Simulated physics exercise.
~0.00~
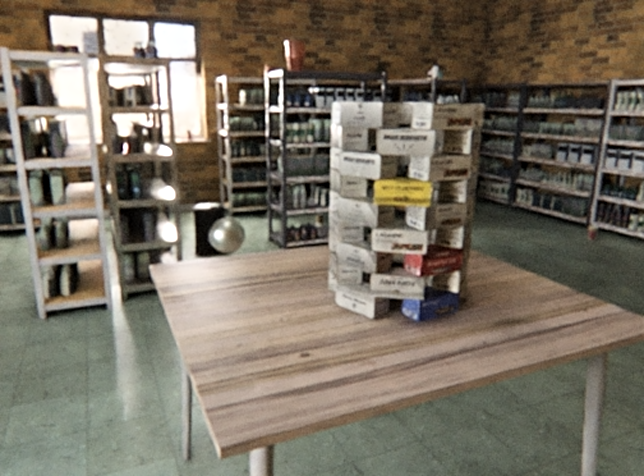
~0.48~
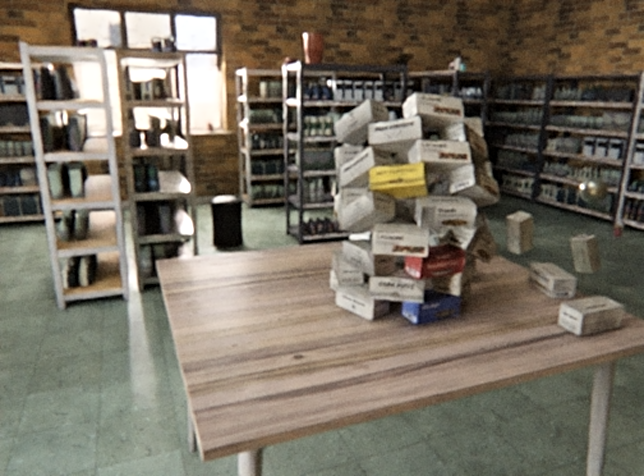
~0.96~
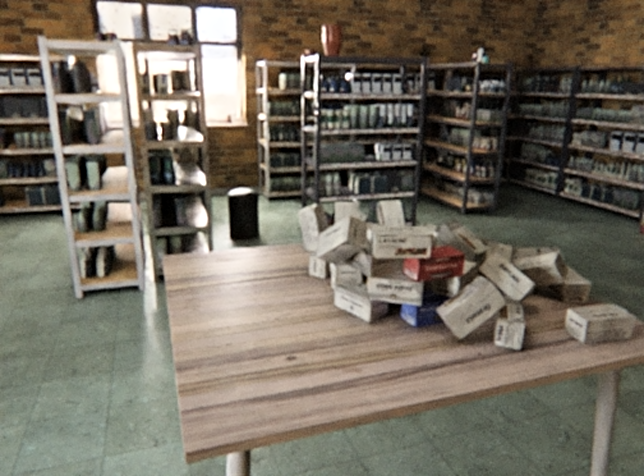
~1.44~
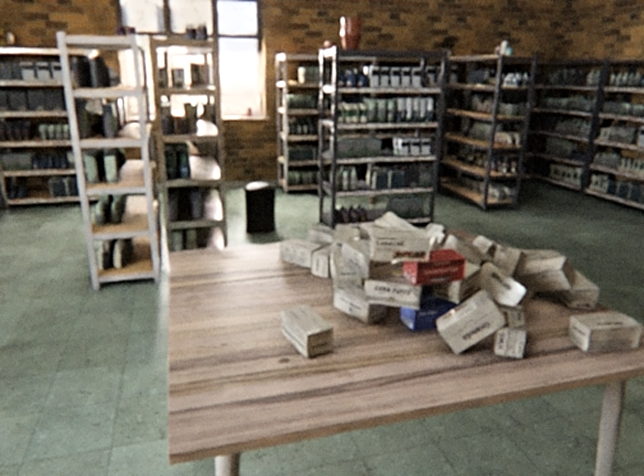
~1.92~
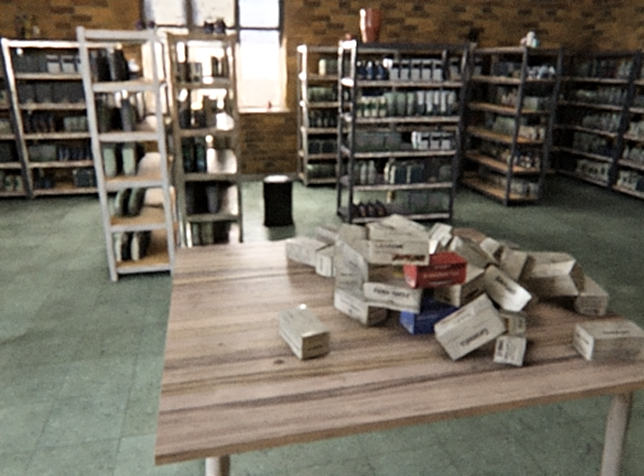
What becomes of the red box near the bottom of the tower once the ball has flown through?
It stays up, still in its original place above the blue box while most of the tower lies in a heap around it.
